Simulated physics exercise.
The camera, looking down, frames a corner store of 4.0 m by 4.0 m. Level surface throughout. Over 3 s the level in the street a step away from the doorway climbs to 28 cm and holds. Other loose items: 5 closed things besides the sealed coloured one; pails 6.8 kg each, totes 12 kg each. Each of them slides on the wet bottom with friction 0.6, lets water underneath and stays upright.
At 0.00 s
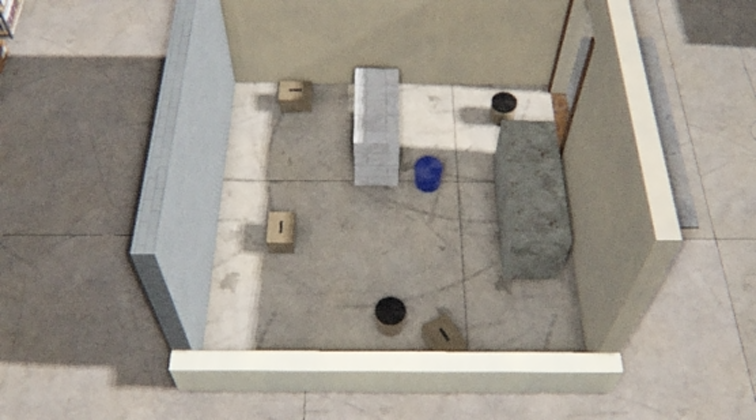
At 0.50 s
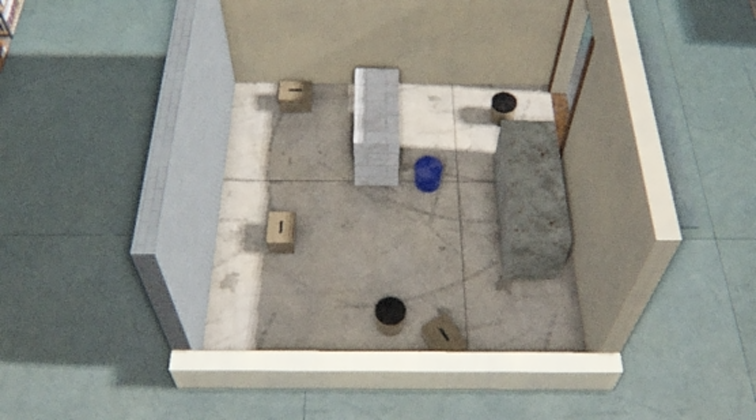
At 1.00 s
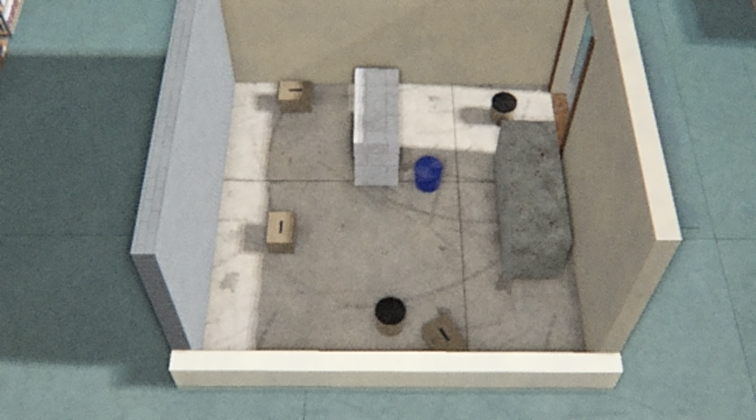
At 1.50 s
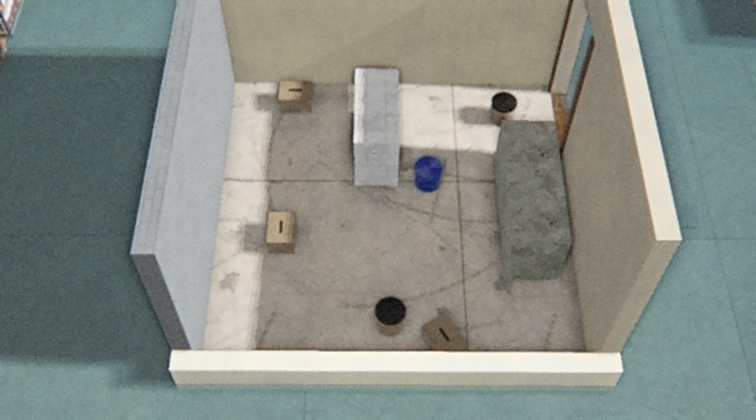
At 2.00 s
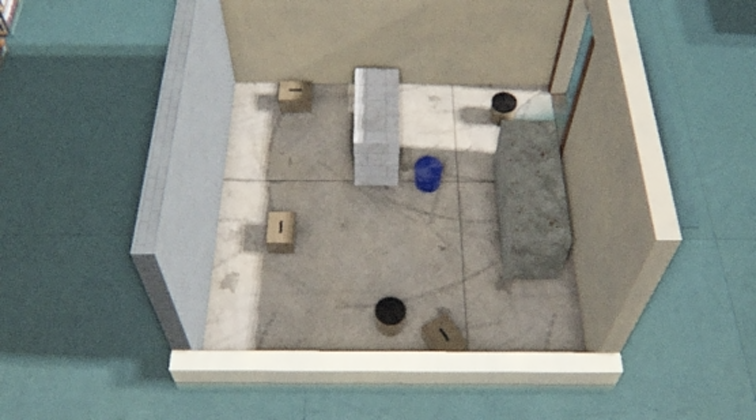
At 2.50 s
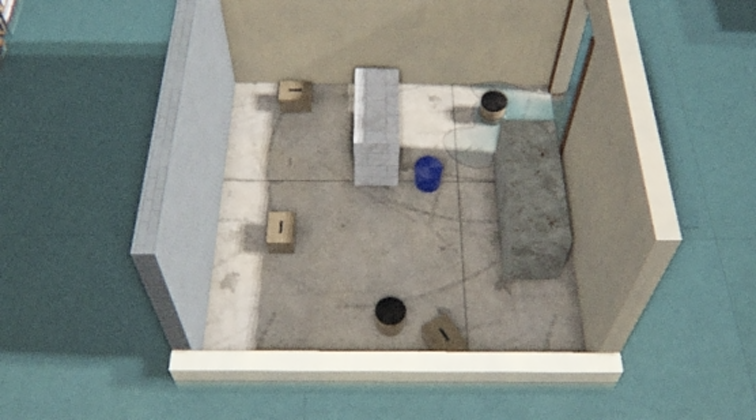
Water spreads over the ground outside a walled room, then enters through the opening at the upper right, where a black-topped pail shifts slightly left; the blue pail, boxes and large blocks inside stay in place.
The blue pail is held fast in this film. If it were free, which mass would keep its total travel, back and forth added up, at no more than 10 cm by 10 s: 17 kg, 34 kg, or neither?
Only 34 kg does it.
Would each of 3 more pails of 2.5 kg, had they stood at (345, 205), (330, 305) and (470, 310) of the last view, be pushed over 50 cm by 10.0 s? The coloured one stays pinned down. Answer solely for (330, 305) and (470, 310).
Result, in order - exceeds it; exceeds it.
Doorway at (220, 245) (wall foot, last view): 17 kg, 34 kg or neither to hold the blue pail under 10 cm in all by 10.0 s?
There even the lighter works.
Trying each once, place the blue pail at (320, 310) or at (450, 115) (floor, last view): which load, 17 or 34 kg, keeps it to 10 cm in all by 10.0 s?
Any load; heavier load only.
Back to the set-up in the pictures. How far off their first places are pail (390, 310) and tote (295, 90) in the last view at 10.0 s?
In that order: 40 cm, 300 cm.
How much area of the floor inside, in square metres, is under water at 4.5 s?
Flooded: Near 7.0 m2.
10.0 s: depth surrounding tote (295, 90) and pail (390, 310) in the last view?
Roughly 10 and 10 cm.
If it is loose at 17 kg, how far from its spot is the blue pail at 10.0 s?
I'd put it at roughly 50 cm.
After 3.5 s the blue pail would be 0 cm from its start with 17 kg and 0 cm from its start with 34 kg; 5 cm of water round it then.
After 4.5 s the blue pail would be 4 cm from its start with 17 kg and 0 cm from its start with 34 kg; 11 cm of water round it then.
After 7.0 s the blue pail would be 29 cm from its start with 17 kg and 0 cm from its start with 34 kg; 13 cm of water round it then.
After 10.0 s the blue pail would be 47 cm from its start with 17 kg and 0 cm from its start with 34 kg; 14 cm of water round it then.
